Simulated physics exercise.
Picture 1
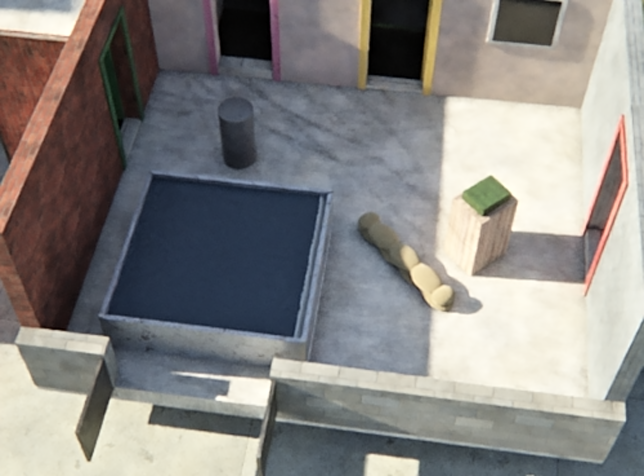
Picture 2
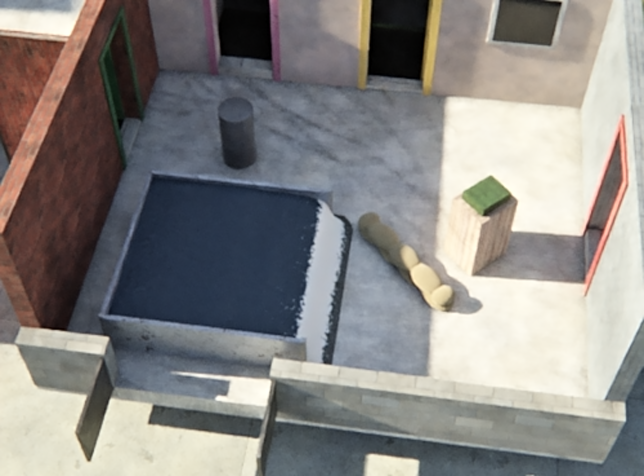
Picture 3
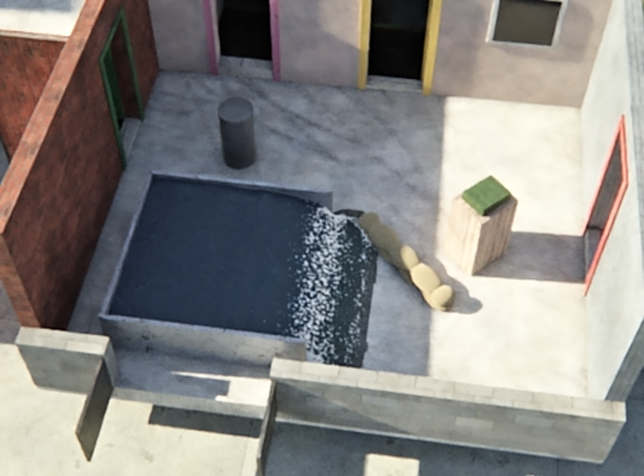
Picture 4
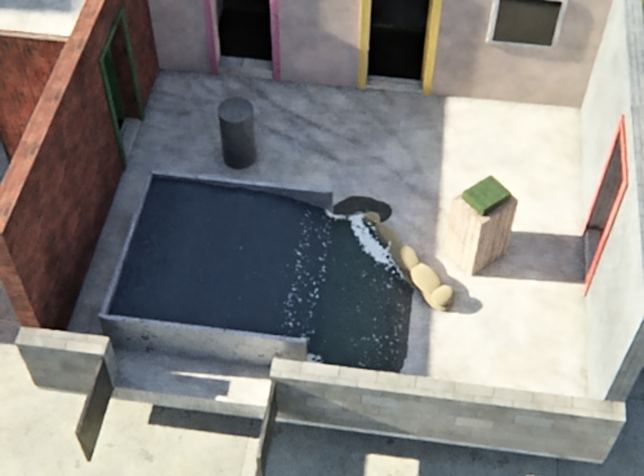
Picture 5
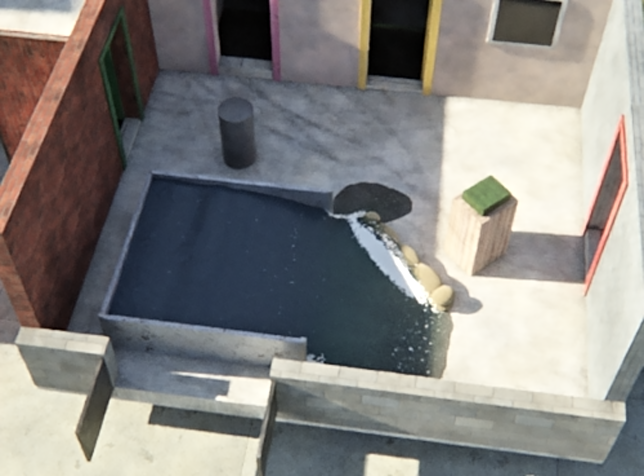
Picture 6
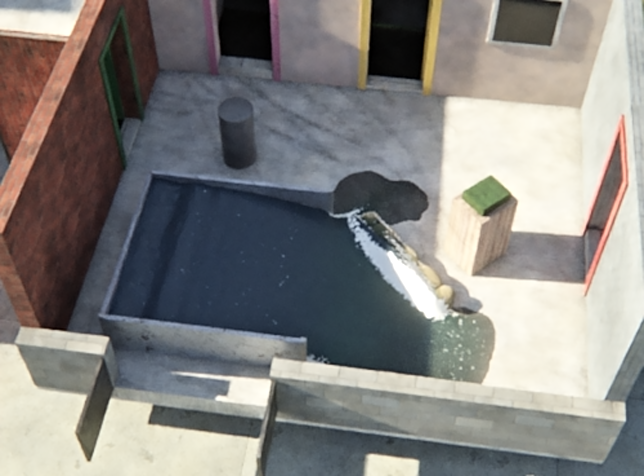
Dark water bursting through the right side of an open tank, foaming against a row of sandbags and spreading across a walled yard.
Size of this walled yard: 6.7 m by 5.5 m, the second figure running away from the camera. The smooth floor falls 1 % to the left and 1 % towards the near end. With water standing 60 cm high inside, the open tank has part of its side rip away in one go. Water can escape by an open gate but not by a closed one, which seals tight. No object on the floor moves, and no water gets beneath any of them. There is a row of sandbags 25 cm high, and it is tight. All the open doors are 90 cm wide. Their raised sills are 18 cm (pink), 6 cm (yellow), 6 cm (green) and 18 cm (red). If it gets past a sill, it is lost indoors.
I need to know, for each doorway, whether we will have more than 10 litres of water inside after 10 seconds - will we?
Pink door: Fails to top it; yellow door: Tops it; green door: Tops it; red door: Fails to top it.
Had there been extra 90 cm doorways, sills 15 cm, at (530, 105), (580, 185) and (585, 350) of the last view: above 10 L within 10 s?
So, in the order given, it's beyond the mark, then shy of the mark, then beyond the mark.
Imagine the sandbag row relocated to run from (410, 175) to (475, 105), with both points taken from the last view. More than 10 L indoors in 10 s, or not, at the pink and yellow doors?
Against the limit, the pink door stays within it and the yellow door stays within it.
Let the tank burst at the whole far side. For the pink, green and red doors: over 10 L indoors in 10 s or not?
Note: Pink beyond the mark, green beyond the mark, red short of the mark.
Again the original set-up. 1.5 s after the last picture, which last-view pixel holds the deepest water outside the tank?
Location: Approx. (572, 426).
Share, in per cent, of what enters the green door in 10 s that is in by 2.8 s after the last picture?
Estimate: Around 0 per cent.
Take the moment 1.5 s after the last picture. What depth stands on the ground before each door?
Door by door, in cm: Pink reads 0, yellow reads 7, green reads 0, red reads 3.
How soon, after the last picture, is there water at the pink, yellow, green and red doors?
Times: Pink 3.2 seconds, yellow 1.3 seconds, green 6.0 seconds, red 1.2 seconds.
Then, 0.7 s after the last picture water covers 35 % of the floor and is deepest (42 cm) near (587, 415); pink door not reached, yellow door not reached, green door not reached, red door not reached.
Then, 1.5 s after the last picture water covers 50 % of the floor and is deepest (54 cm) near (572, 426); pink door not reached, yellow door 7 cm at the sill, 0 L in, green door not reached, red door 3 cm at the sill, 0 L in.
Then, 2.8 s after the last picture water covers 65 % of the floor and is deepest (36 cm) near (542, 423); pink door not reached, yellow door 9 cm at the sill, 5 L in, green door not reached, red door 13 cm at the sill, 0 L in.
Then, 5.3 s after the last picture water covers 80 % of the floor and is deepest (21 cm) near (580, 129); pink door 5 cm at the sill, 0 L in, yellow door 10 cm at the sill, 34 L in, green door not reached, red door 15 cm at the sill, 0 L in.
Then, 9.3 s after the last picture water covers 95 % of the floor and is deepest (22 cm) near (57, 362); pink door 12 cm at the sill, 0 L in, yellow door 4 cm at the sill, 43 L in, green door 15 cm at the sill, 92 L in, red door 4 cm at the sill, 0 L in.
